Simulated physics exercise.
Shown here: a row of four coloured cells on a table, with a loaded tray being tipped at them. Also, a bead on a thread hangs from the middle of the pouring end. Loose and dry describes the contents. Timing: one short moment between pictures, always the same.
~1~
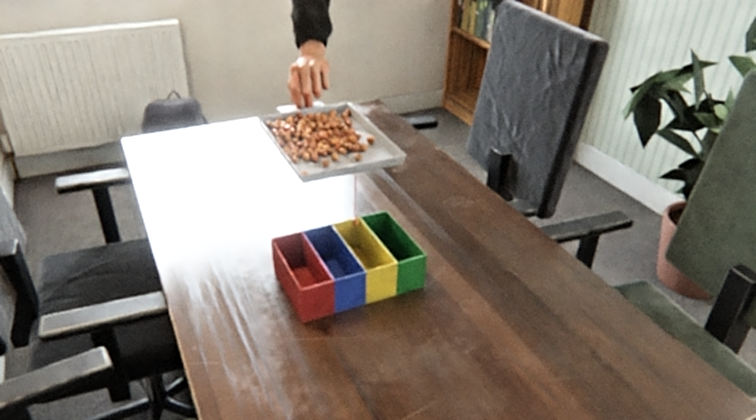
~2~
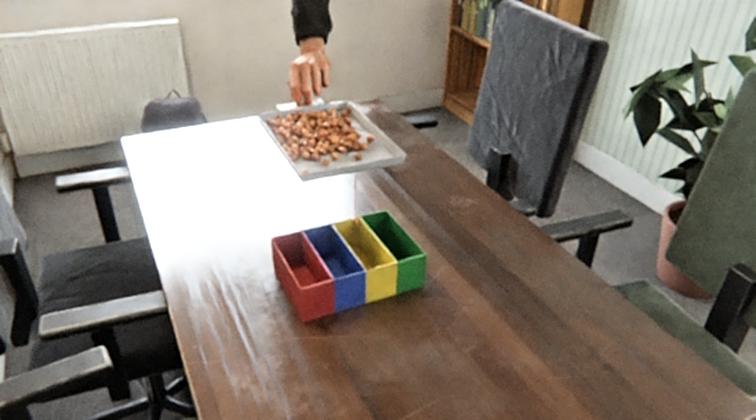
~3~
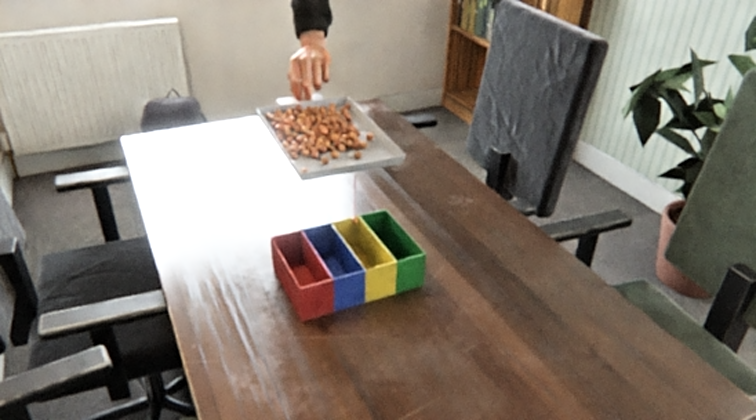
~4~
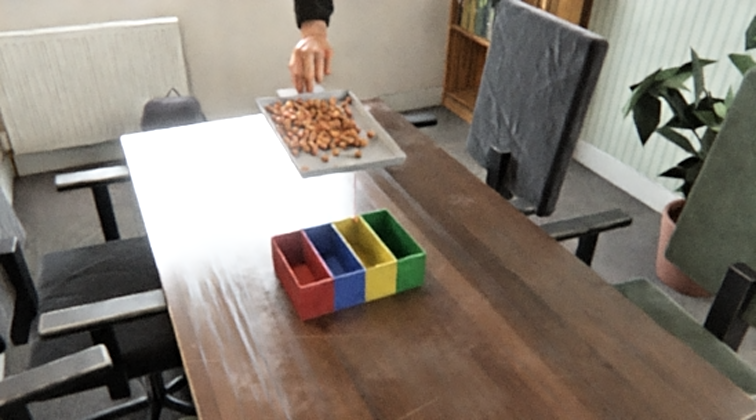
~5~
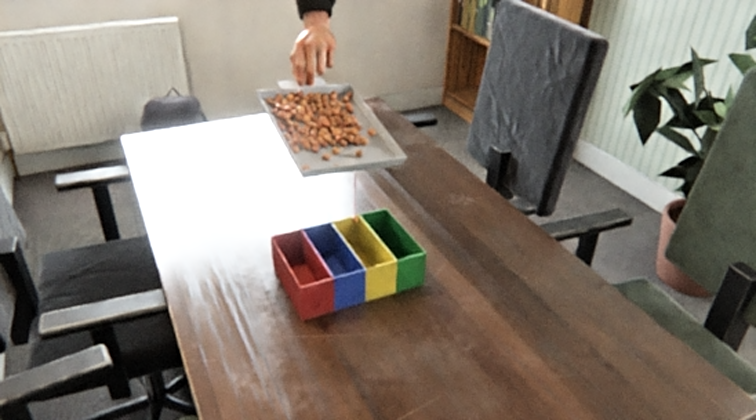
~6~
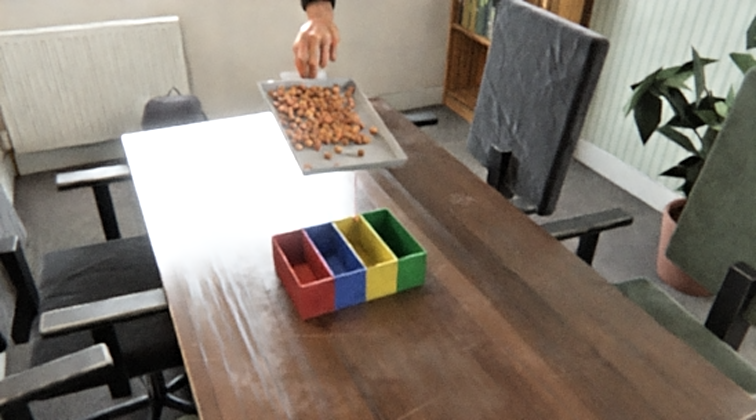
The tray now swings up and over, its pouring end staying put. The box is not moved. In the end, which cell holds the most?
The green cell holds the most.
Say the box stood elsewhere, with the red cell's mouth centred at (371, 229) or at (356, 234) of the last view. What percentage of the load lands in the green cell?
About 0 per cent, then about 0 per cent.
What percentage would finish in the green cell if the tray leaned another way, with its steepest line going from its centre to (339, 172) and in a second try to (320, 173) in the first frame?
Roughly 20 percent first and 0 percent second.
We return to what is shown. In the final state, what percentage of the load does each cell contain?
Red cell: Around 0 percent; blue cell: Around 0 percent; yellow cell: Around 20 percent; green cell: Around 40 percent.
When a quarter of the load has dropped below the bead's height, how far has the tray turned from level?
It sits at roughly 95°.
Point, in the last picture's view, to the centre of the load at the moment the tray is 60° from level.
(365, 133).
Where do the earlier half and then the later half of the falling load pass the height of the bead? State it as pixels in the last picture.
(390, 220) first, (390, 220) later.
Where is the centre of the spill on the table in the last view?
About (434, 248) in the last picture.
Soon after the last picture, tray tipped steeply; nearly all on the tray; a stray few in the yellow cell; a stray few falling or outside the box.
A little later, tray tipped right over; about a quarter on the tray; about a quarter in the green cell; a small part in the yellow cell; a stray few in the blue cell; about half falling or outside the box.
Later still, tray tipped past a quarter turn; about a third in the green cell; about a quarter in the yellow cell; a stray few in the blue cell; a stray few in the red cell; about a third falling or outside the box.
At rest, tray tipped past a quarter turn; about a third in the green cell; about a quarter in the yellow cell; a stray few in the blue cell; a stray few in the red cell; about a third outside the box.
